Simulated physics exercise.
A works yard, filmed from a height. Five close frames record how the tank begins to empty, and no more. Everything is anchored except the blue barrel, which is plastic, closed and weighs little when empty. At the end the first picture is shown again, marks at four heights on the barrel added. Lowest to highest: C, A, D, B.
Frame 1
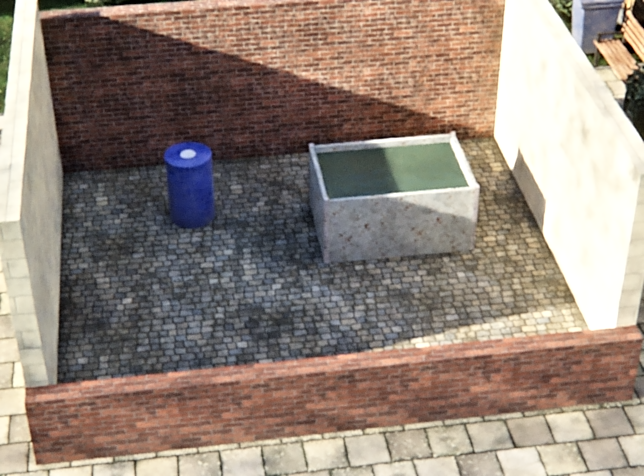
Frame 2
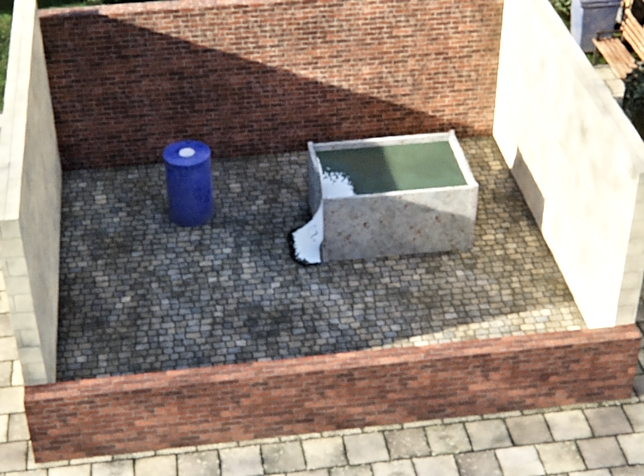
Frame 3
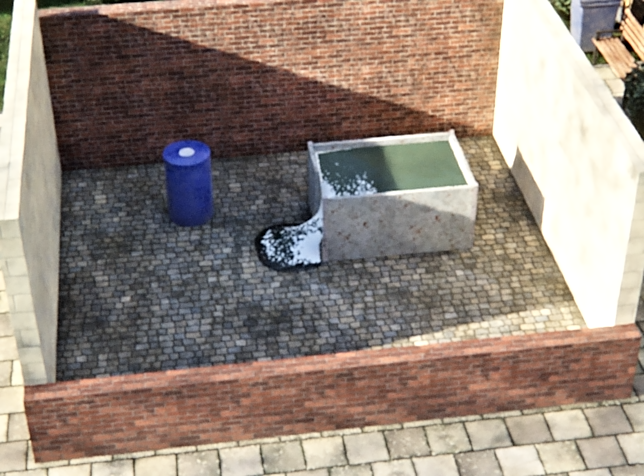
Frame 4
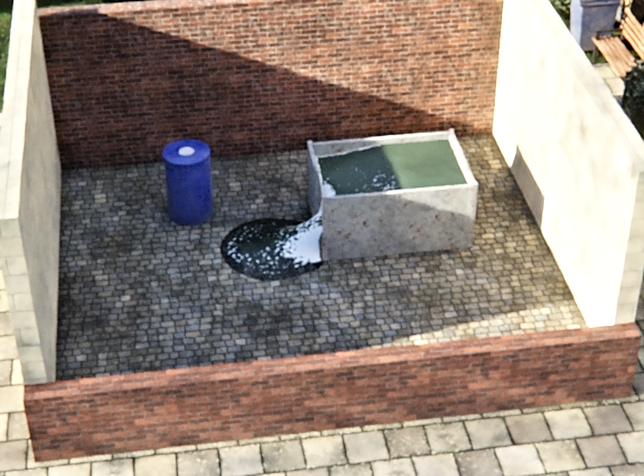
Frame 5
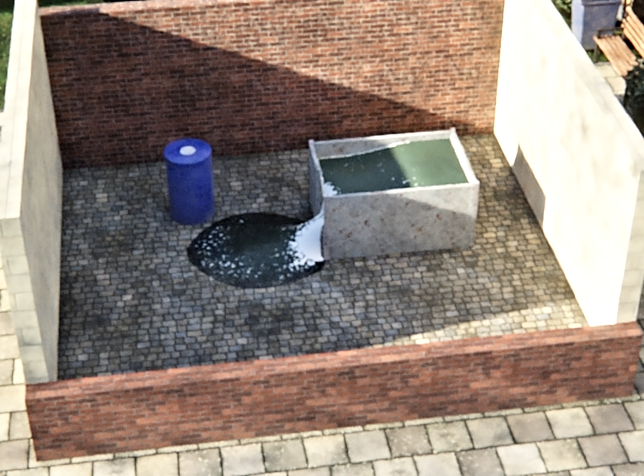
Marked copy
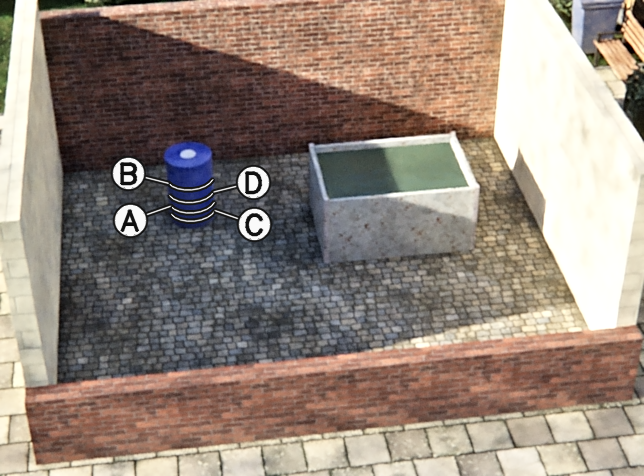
Water pours from the left side of a stone tank and spreads toward a blue barrel.
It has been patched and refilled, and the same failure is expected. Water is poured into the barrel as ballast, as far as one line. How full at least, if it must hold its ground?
Line A.
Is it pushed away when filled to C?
Yes, it does.
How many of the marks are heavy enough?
Three.
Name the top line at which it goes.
The answer is C.
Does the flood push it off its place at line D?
No, not at all.
On the marked copy, A at (193, 212); B at (191, 189); C at (194, 221); D at (192, 202); from the bottom up C, A, D, B.
If A is chosen, it does not move.
If B is chosen, it does not move.
If C is chosen, it is pushed about its own width away.
If D is chosen, it does not move.
